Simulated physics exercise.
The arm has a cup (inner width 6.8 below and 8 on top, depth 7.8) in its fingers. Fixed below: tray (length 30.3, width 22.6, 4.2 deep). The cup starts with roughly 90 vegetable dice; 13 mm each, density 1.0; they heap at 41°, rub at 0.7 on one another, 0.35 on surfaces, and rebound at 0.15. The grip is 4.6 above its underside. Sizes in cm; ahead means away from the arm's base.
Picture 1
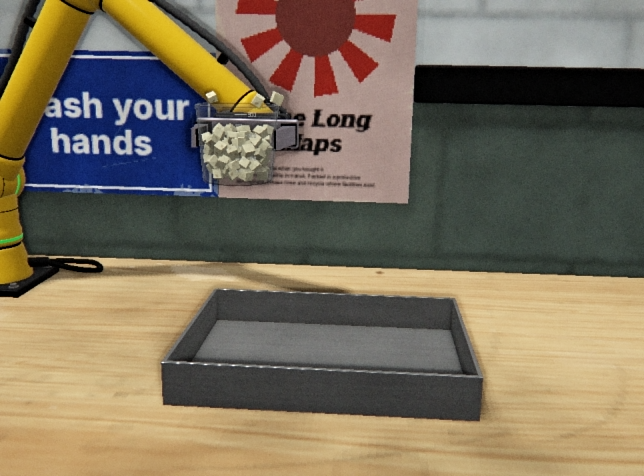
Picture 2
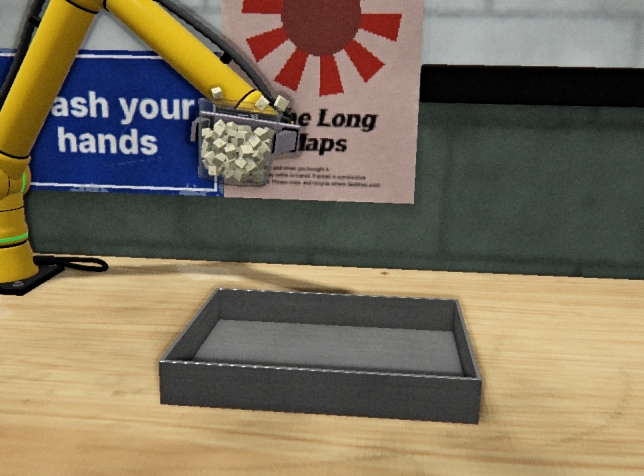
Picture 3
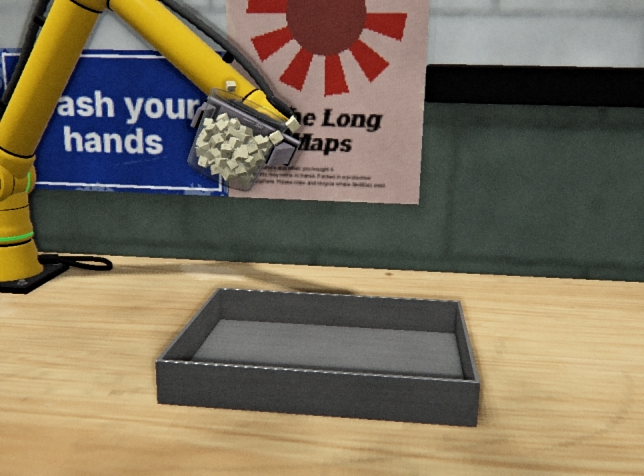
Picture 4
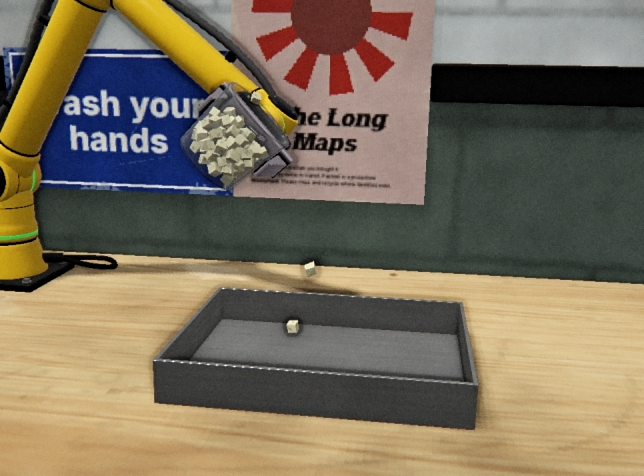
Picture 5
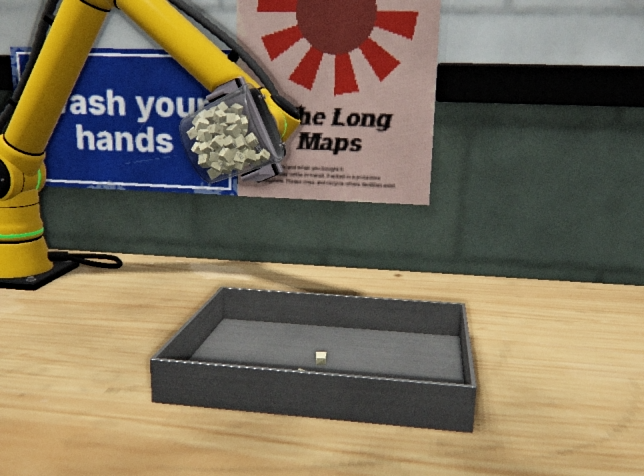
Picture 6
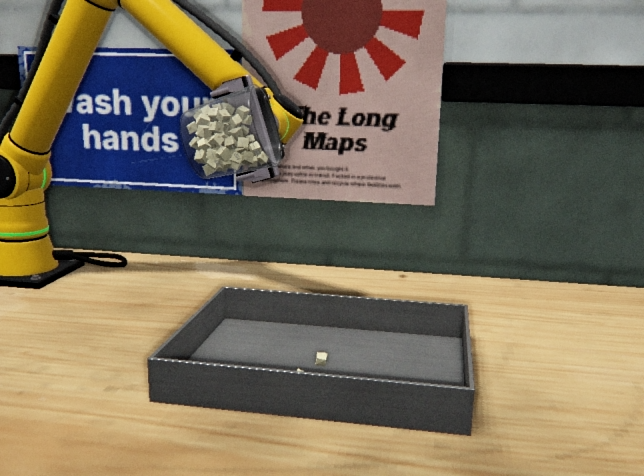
Above a wooden table with an empty gray tray, a yellow robot arm tilted a cup heaped with small pale cubes steadily forward, and two cubes dropped out, coming down into the tray.
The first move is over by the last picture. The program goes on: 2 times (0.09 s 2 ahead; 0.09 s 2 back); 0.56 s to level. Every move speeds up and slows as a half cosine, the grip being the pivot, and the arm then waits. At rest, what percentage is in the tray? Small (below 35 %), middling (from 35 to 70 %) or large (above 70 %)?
A small share, below 35 %, ends in the tray.
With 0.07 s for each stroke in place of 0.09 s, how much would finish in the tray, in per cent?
In that case some 30 per cent.
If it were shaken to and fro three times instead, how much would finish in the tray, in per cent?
Then about 30 per cent.
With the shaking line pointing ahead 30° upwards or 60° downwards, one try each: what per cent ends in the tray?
Some 30 and 5 per cent.
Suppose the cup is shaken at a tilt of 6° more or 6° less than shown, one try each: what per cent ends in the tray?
Some 30 and 10 per cent.
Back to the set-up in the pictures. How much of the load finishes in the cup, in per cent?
About 80 per cent.
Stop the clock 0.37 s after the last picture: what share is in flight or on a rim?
About 11 per cent.
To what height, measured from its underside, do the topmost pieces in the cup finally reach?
Some 7.0 cm.
Then, 0.37 s on, tilted 73° forward, highest piece 26 above the table; 74 in the cup, 6 in the tray, 10 in flight or on a rim.
Then, 0.74 s on, tilted 18° forward, highest piece 27 above the table; 73 in the cup, 17 in the tray.
Then, 1.12 s on, level, highest piece 28 above the table; 73 in the cup, 17 in the tray.
Then, 2.17 s on, level, highest piece 28 above the table; 73 in the cup, 17 in the tray.
In the end, 73 in the cup, 17 in the tray. That is 19 % in the tray.
